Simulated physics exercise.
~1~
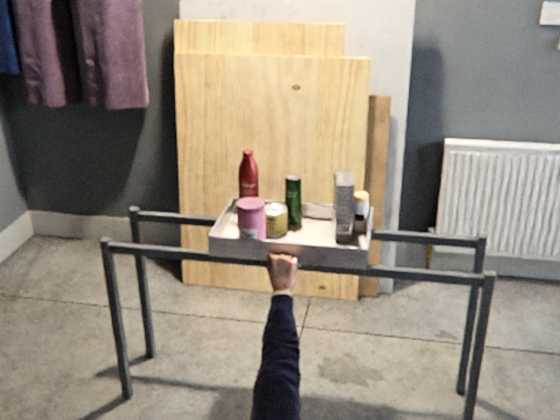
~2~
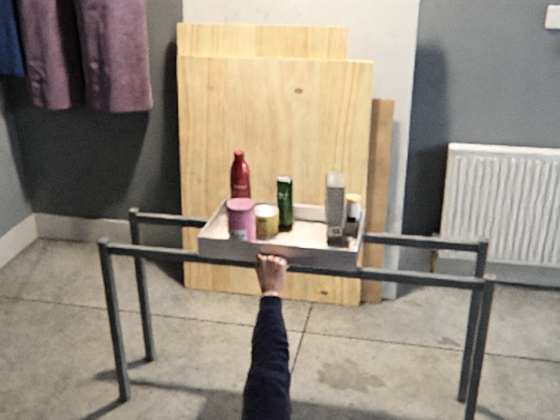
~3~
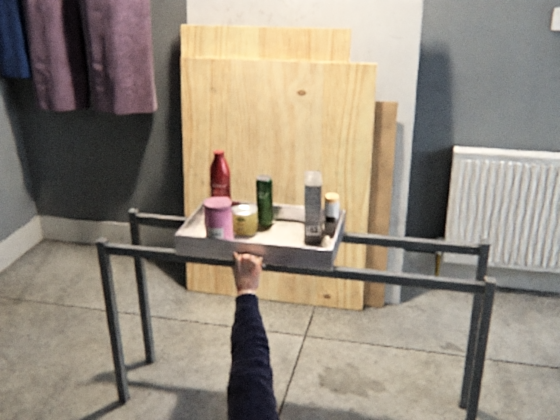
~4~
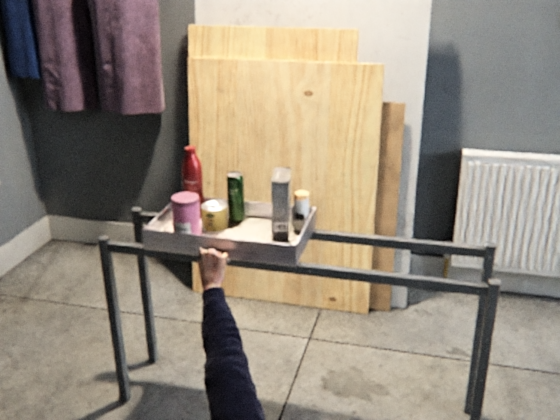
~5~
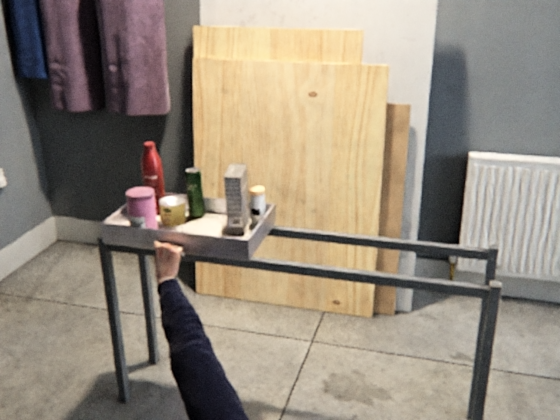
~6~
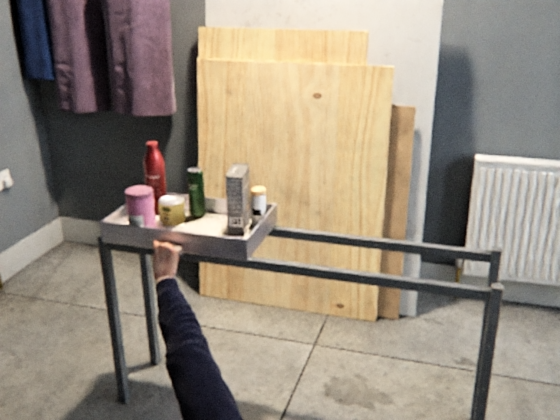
A hand slides a tray of six containers leftward along metal rails to the left end, where everything remains standing.
